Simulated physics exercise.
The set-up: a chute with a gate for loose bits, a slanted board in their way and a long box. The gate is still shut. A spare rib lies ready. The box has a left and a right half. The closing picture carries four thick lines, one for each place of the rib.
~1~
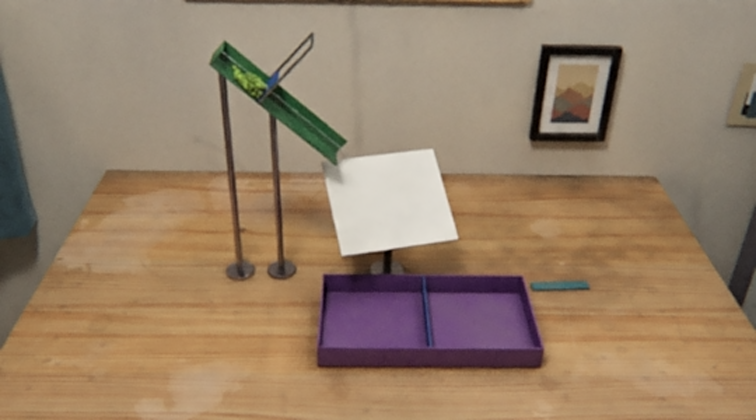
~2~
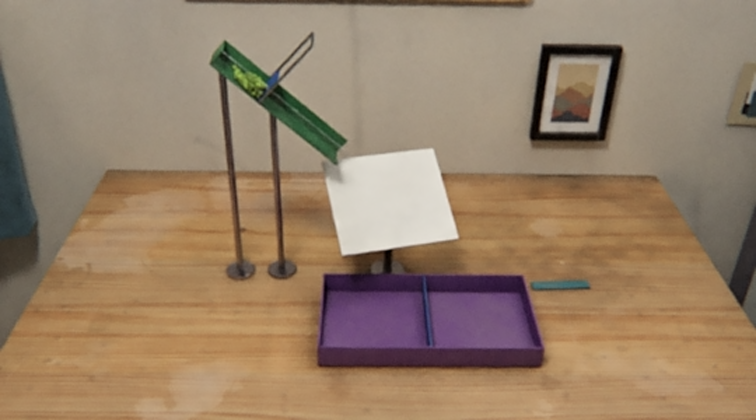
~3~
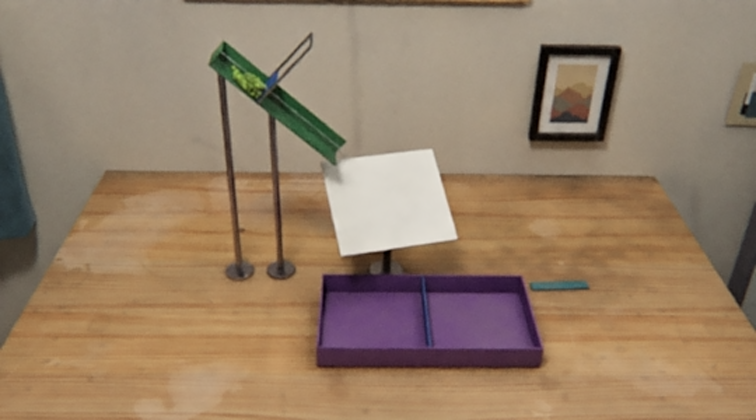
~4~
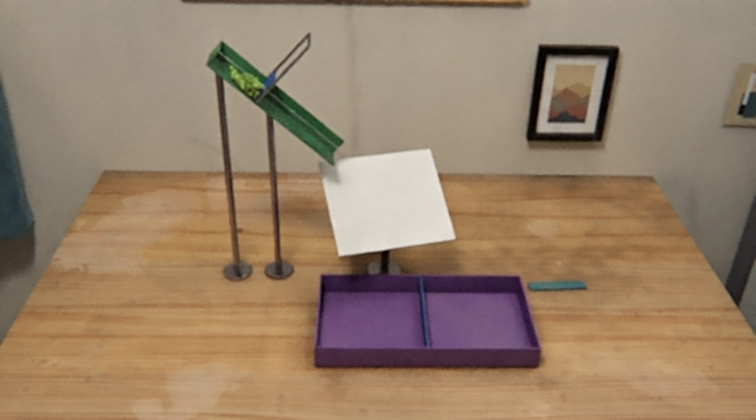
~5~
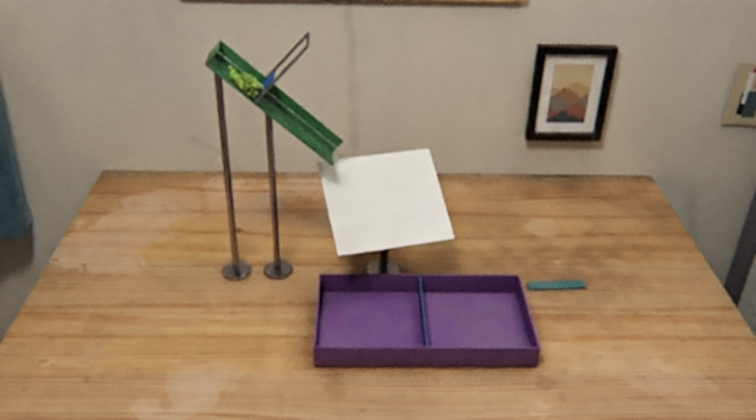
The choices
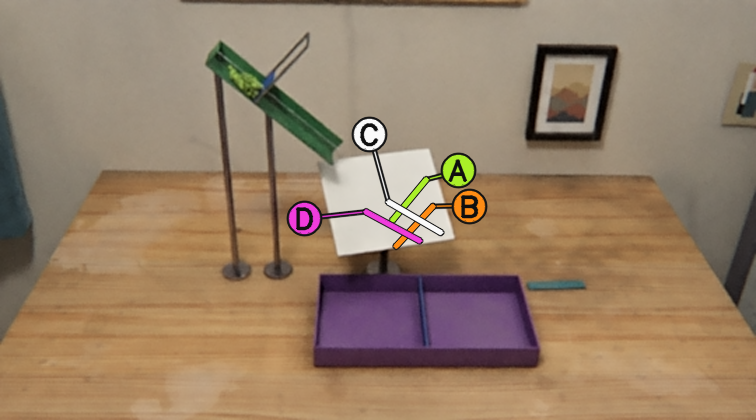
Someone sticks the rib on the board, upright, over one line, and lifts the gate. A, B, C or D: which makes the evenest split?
Go for C.
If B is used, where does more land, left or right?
The left half.
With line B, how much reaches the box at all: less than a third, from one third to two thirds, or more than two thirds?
More than two thirds.
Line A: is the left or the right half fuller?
The left half.
On the marked copy, line A from (426, 179) to (392, 220); line B from (433, 206) to (396, 246); line C from (388, 202) to (440, 232); line D from (365, 211) to (419, 240).
With A, of what is caught, nearly all in the left half, a small part in the right.
With B, of what is caught, nearly all in the left half, a small part in the right.
With C, of what is caught, about a third in the left half, about two thirds in the right.
With D, of what is caught, none in the left half, all in the right.
